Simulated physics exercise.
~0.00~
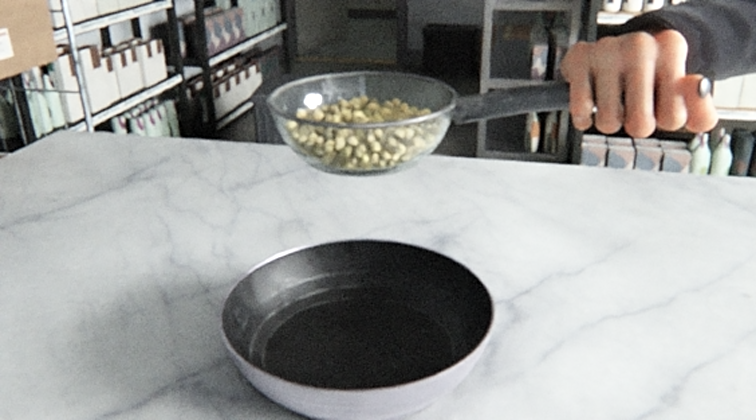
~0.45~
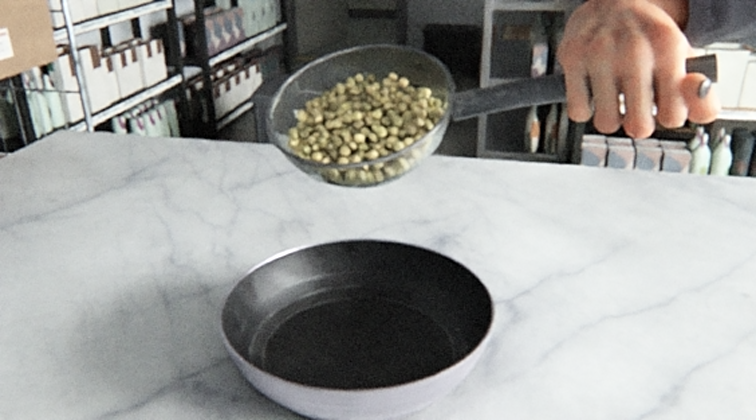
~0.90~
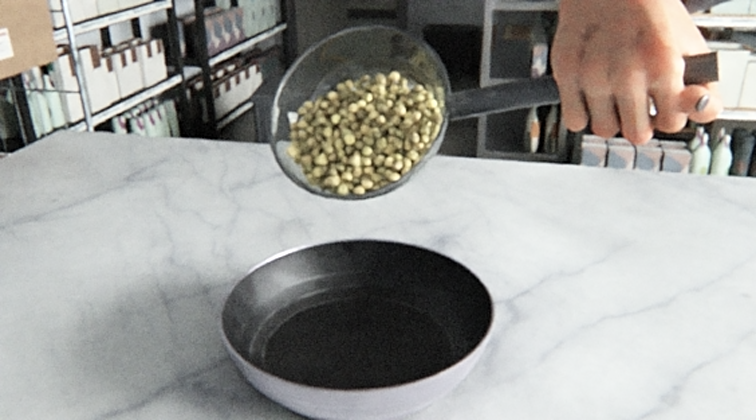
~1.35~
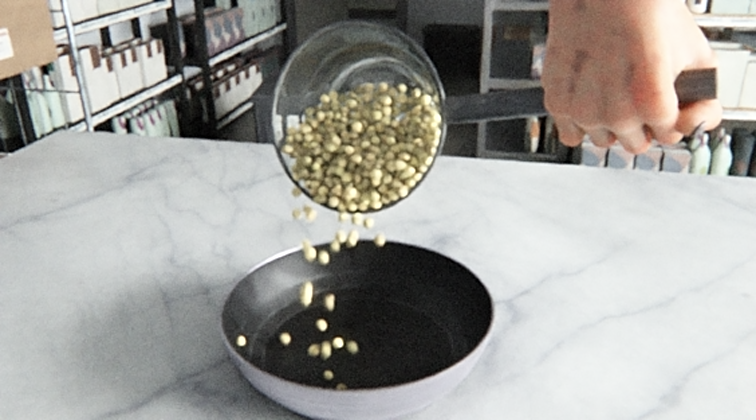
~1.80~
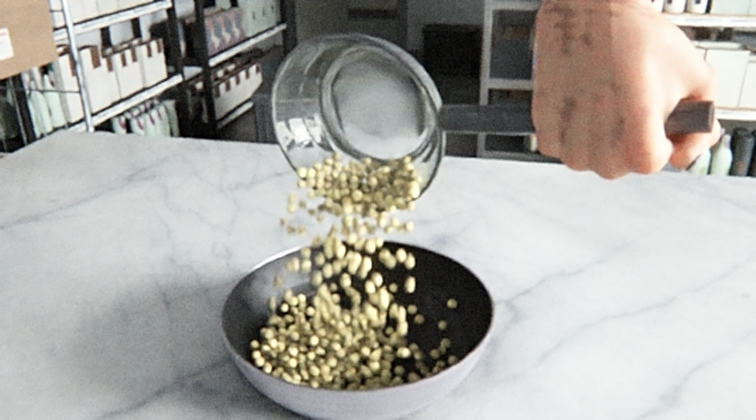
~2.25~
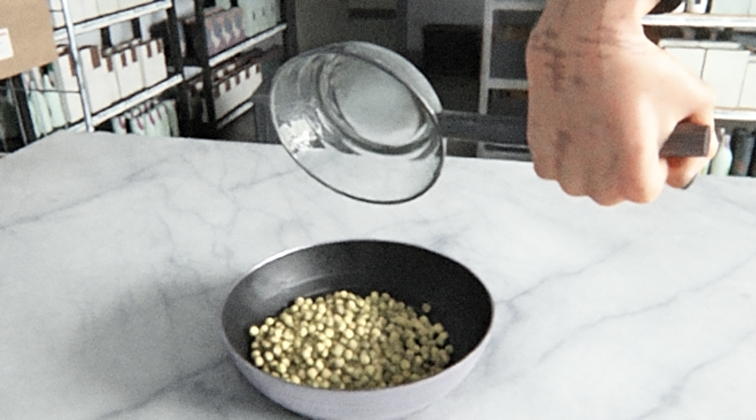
A white marble counter is seen from slightly above, with shelves of boxes and bottles lining the dim room behind it. A hand at the upper right holds a clear, dark-handled ladle full of pale yellow-green beans above an empty black pan with a pale rim. The hand steadily turns the ladle, tipping its bowl toward the viewer while the beans stay inside. A few beans then spill over the lip, and soon the rest pour down in a thick stream. Finally, the emptied ladle hangs overturned above the pan, where the beans lie in a heap.
